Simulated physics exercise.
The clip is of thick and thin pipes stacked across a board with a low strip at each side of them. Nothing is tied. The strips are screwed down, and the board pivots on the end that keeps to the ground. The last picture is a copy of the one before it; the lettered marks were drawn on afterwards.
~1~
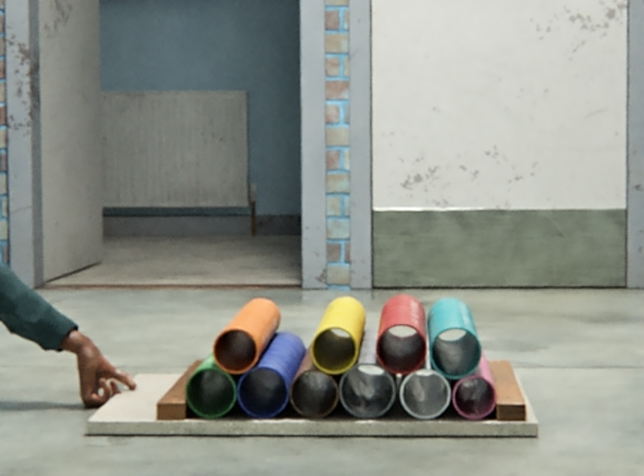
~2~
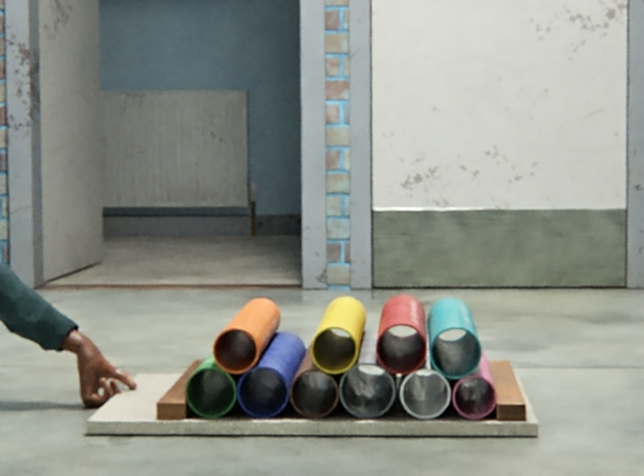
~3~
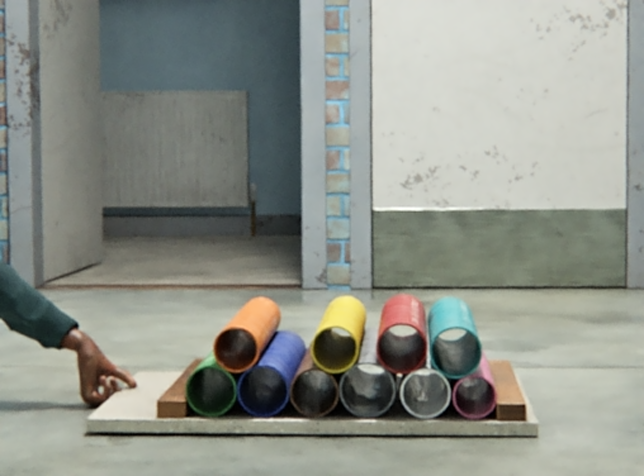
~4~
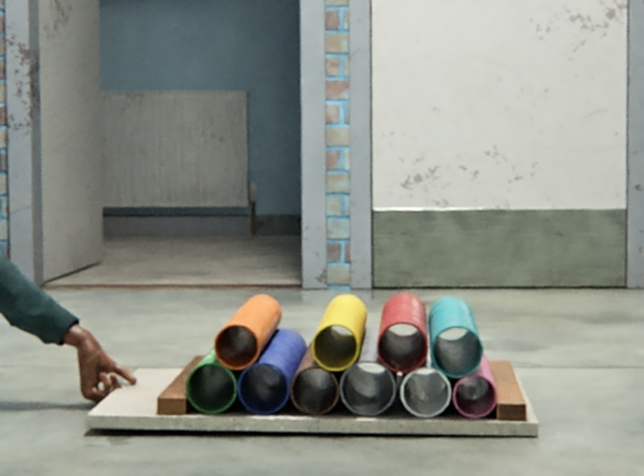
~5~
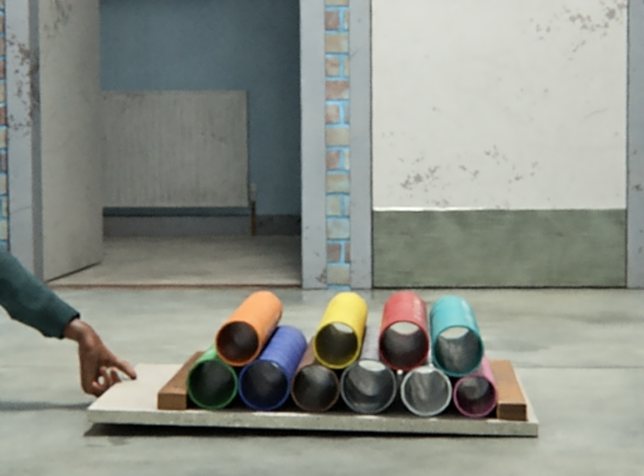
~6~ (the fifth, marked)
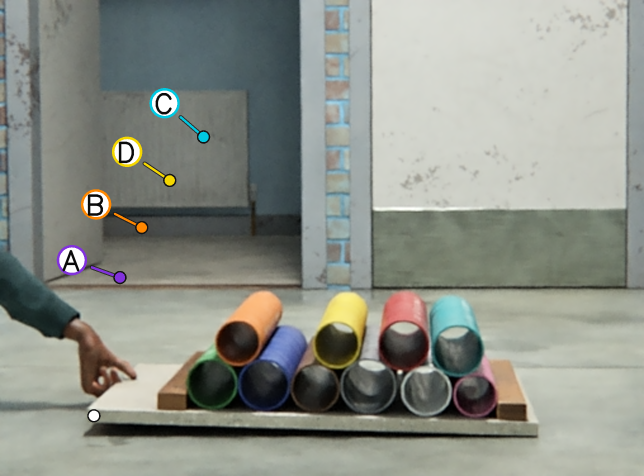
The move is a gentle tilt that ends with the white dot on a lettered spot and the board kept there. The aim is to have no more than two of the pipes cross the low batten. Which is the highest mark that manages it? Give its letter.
Lift it to B and no more.
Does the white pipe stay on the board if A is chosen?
Yes, with A.
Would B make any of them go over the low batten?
At B: Yes.
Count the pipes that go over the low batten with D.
It comes to four.
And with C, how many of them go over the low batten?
With C, four.
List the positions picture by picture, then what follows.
The first picture shows yellow pipe (335, 350); orange pipe (236, 351); turquoise pipe (456, 353).
The second picture shows turquoise pipe (456, 353); board (320, 394).
The third picture shows board (320, 393); green pipe (211, 391); blue pipe (263, 391); yellow pipe (335, 349).
The fourth picture shows board (320, 391); green pipe (211, 388); blue pipe (264, 388).
The fifth picture shows board (320, 388); green pipe (212, 383); blue pipe (264, 384).
On the copy, A at (120, 277); B at (142, 227); C at (204, 137); D at (170, 181); the white dot at (94, 416).
On B. First, board at 16°.
Then, board at 27°.
Finally, board at 27°, two over the low batten (red, turquoise).
By contrast, A one over the low batten (turquoise); C four over the low batten (red, yellow, orange, turquoise); D four over the low batten (red, yellow, orange, turquoise).
